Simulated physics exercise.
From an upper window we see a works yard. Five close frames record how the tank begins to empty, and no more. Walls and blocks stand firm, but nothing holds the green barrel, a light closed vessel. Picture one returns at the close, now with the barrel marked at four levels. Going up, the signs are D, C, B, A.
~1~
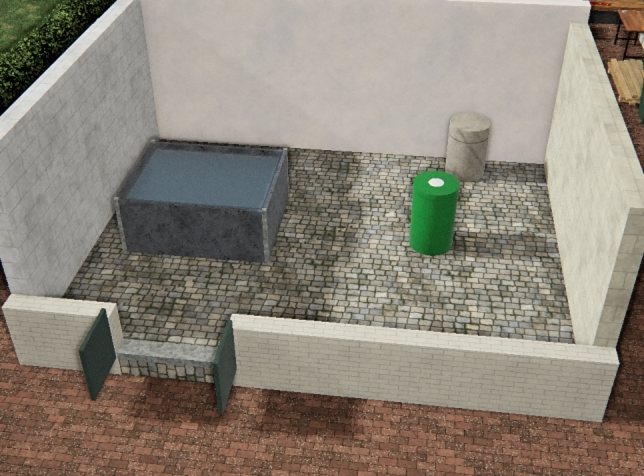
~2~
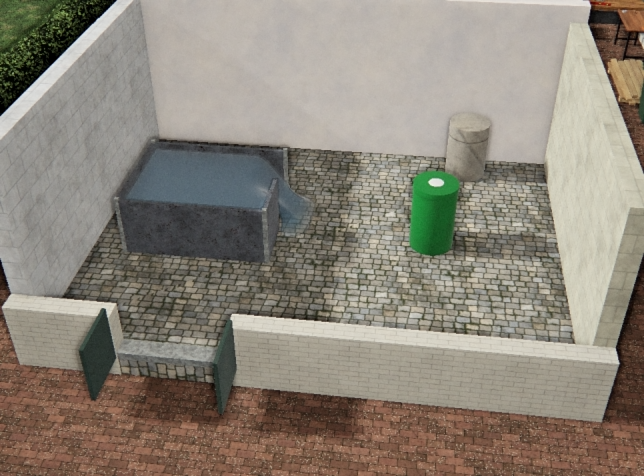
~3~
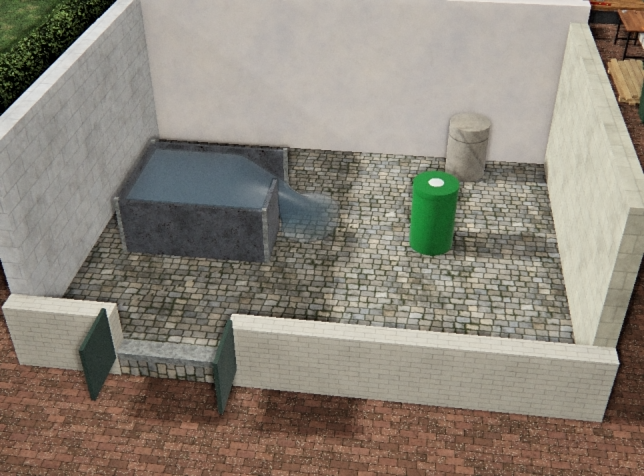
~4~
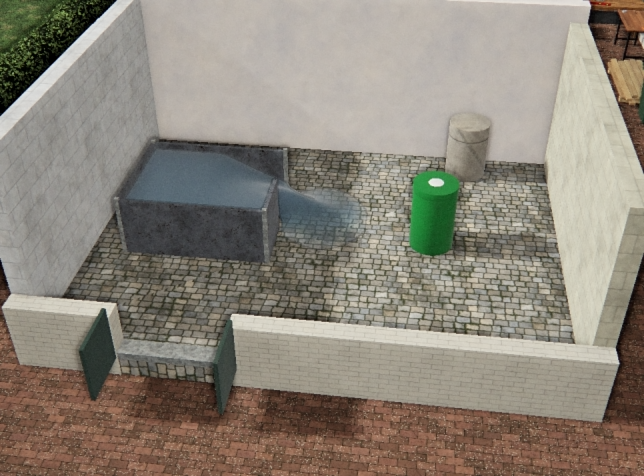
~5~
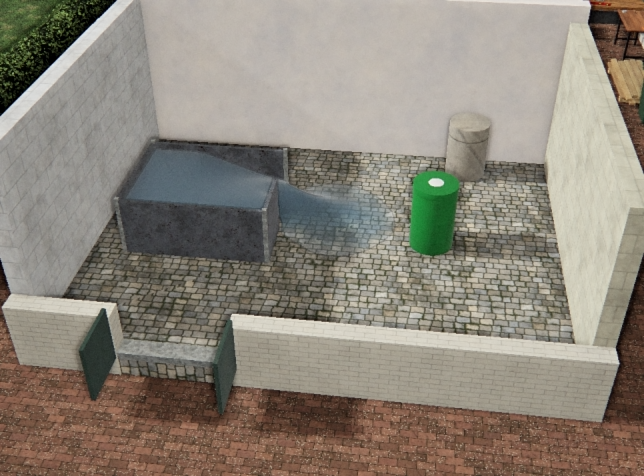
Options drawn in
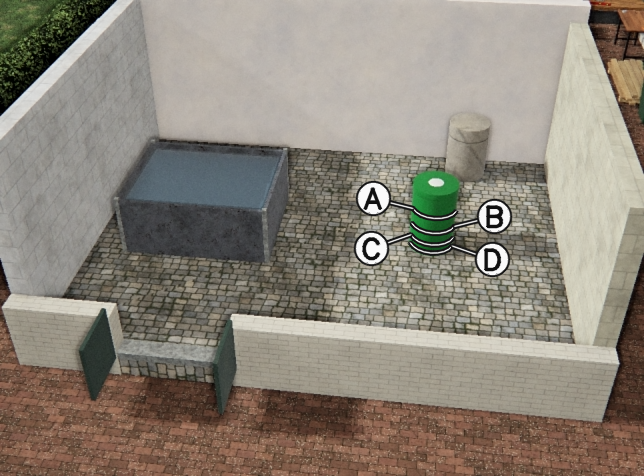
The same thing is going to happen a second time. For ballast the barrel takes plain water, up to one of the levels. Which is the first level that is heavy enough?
Line B just does it.
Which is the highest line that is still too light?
C it is.
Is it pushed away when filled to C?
Yes, it does.
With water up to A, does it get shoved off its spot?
No, that is safe.
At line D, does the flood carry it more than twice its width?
Yes.
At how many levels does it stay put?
Two.
In white, A at (434, 218); B at (432, 233); C at (431, 244); D at (430, 253); from the bottom up D, C, B, A.
Choosing A, it does not move.
Choosing B, it does not move.
Choosing C, it is pushed about its own width away.
Choosing D, it is pushed about 5 times its own width away.
